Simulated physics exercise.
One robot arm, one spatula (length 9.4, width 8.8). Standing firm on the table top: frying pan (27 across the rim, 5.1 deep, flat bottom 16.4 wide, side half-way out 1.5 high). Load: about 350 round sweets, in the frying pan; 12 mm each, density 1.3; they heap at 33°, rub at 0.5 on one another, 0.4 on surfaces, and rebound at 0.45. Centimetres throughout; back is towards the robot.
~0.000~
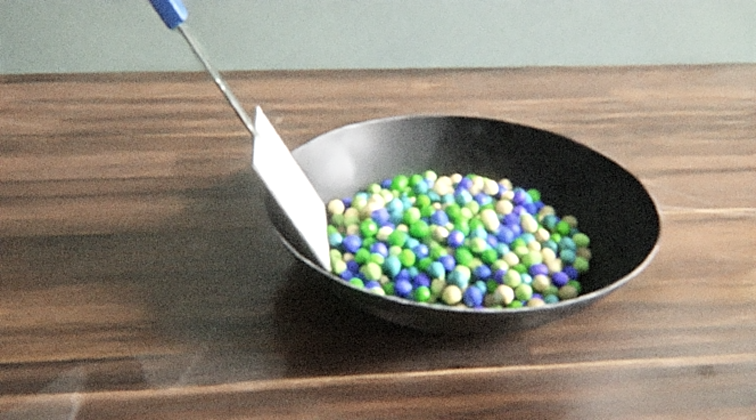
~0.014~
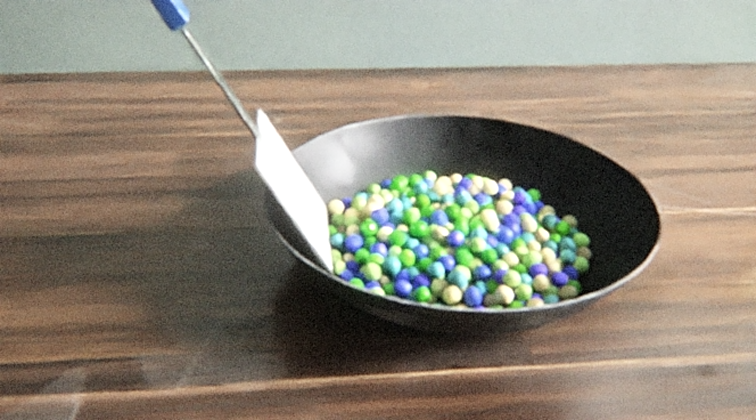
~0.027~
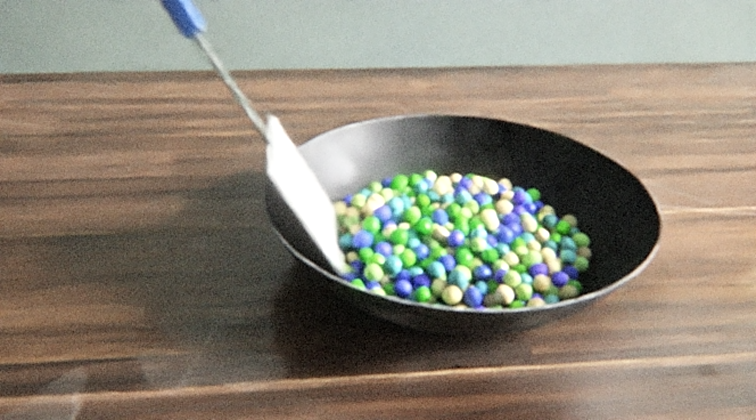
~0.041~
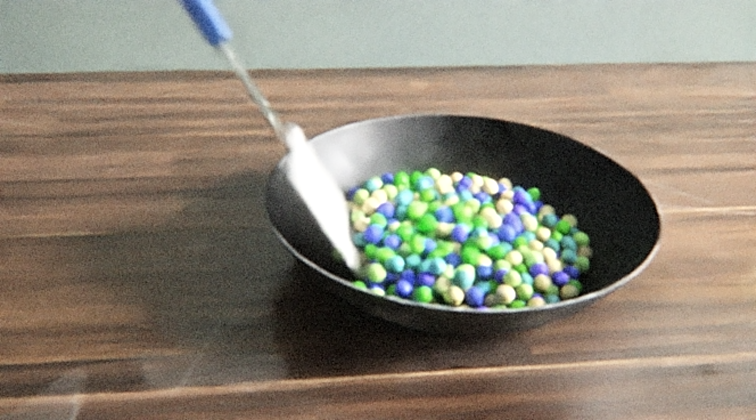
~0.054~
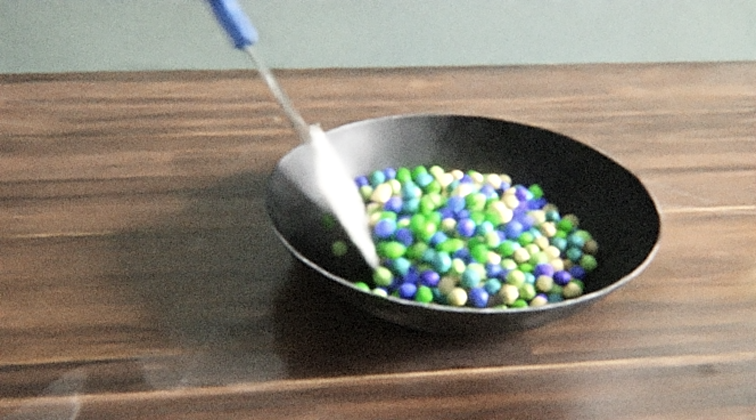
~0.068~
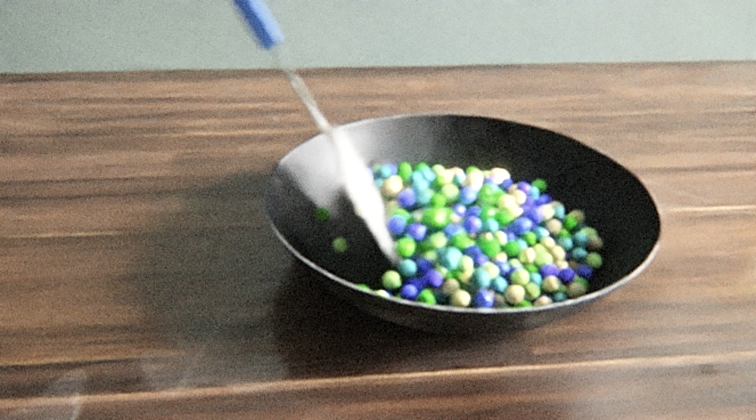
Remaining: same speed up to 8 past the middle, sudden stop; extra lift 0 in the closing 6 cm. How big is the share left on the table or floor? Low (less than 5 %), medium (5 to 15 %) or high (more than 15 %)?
On the table or floor the share is high, more than 15 %.
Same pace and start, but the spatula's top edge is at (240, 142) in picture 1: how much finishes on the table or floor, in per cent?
Some 20 per cent.
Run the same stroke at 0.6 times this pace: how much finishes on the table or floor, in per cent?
Some 5 per cent.
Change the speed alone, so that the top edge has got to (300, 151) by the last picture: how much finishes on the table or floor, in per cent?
Some 5 per cent.
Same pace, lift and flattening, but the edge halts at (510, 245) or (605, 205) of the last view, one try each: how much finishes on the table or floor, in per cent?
About 0 and 45 per cent.
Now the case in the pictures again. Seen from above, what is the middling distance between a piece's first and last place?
About 7 cm.
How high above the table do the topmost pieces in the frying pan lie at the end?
About 5.5 cm.
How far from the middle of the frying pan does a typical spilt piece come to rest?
About 24 cm.
By 0.10 s, sloping 61°, highest piece 6 above the table; 354 in the frying pan.
By 0.14 s, sloping 61°, highest piece 7 above the table; 354 in the frying pan.
By 0.35 s, sloping 61°, highest piece 10 above the table; 277 in the frying pan, 43 on the table or floor, 34 on the blade or in flight.
By 1.40 s, sloping 61°, highest piece 6 above the table; 277 in the frying pan, 77 on the table or floor.
Final count, 277 in the frying pan, 77 on the table or floor. That is 22 % on the table or floor.
